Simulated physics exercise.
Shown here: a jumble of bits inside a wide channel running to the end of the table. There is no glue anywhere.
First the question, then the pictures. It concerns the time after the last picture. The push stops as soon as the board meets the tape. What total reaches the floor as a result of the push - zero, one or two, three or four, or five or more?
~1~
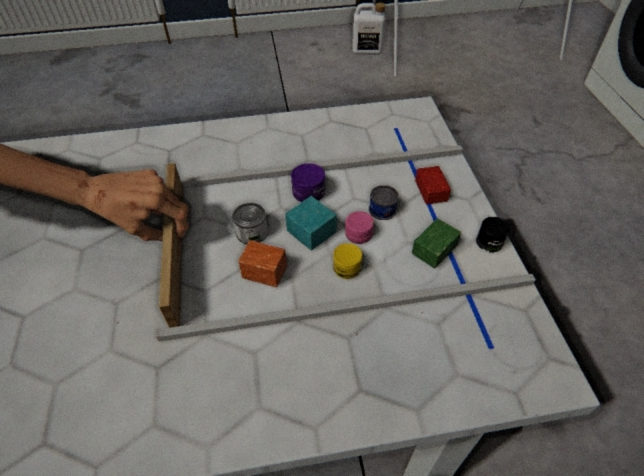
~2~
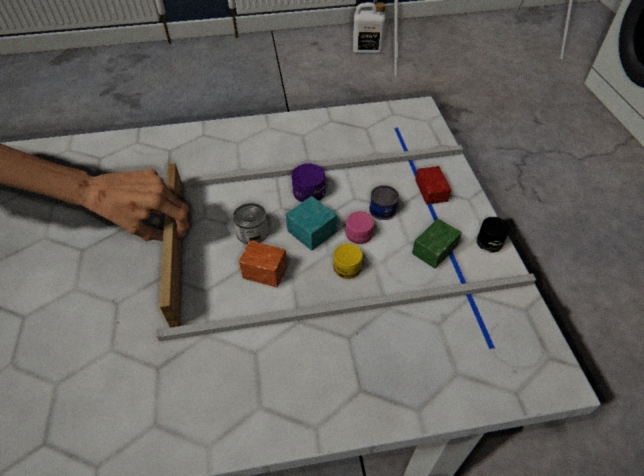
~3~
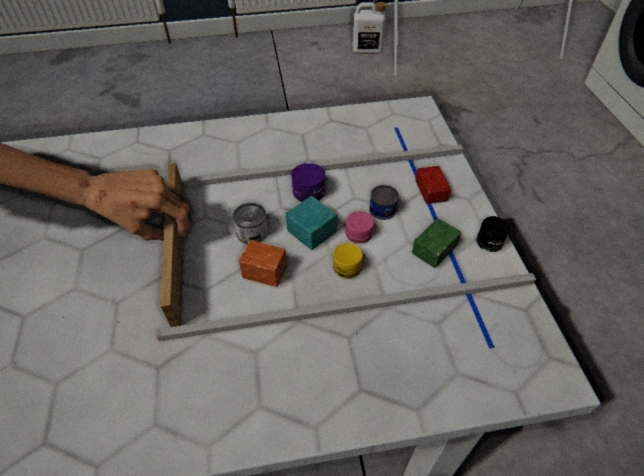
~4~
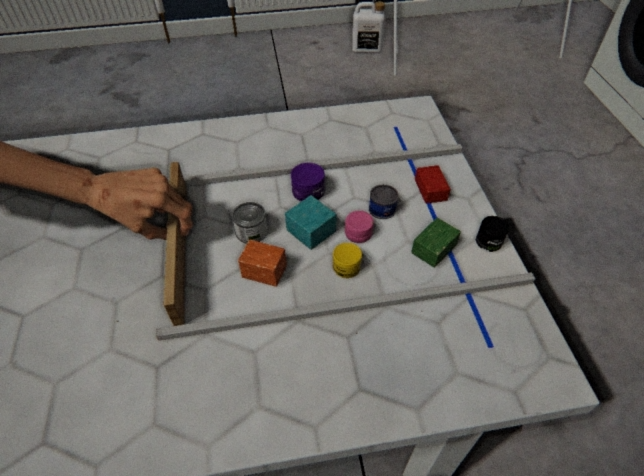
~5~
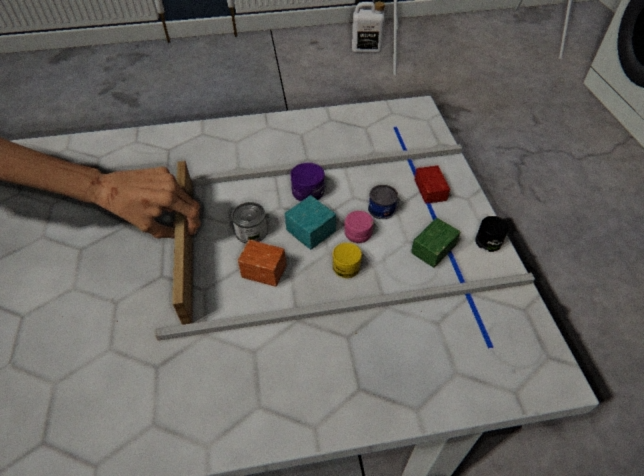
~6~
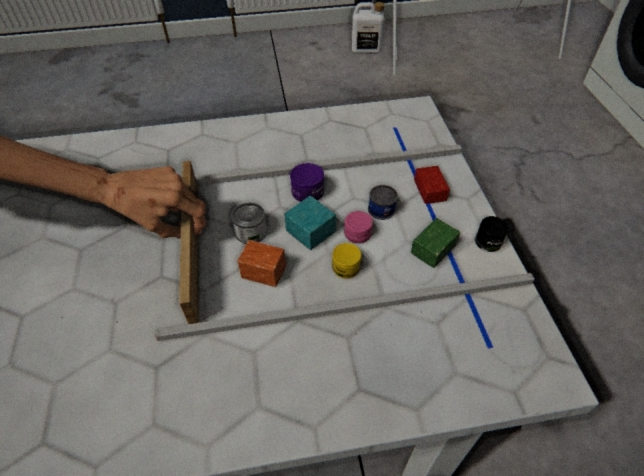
The push will send just one or two off the table.
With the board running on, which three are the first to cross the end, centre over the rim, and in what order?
They are the black tub, then the red block, then the pink lid.
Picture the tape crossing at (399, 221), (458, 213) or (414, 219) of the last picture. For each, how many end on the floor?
Try by try, 0, 5 and 0.
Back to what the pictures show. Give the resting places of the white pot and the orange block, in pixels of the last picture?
In the last picture the white pot sits around (440, 184) and the orange block around (465, 234).
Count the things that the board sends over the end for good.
The total comes to 2.
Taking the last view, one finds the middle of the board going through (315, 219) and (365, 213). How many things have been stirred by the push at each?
The first number is 6, the next one 8.
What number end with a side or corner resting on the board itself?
At rest, 5 are in contact.
Soon after, none off yet; black tub at rest near (491, 234); red block at rest near (431, 185); green block at rest near (435, 242).
Then, none off yet; black tub at rest near (491, 234); red block at rest near (431, 185); green block moved a little near (450, 249).
At rest, the number that fall off is one or two; fallen, red block and black tub.
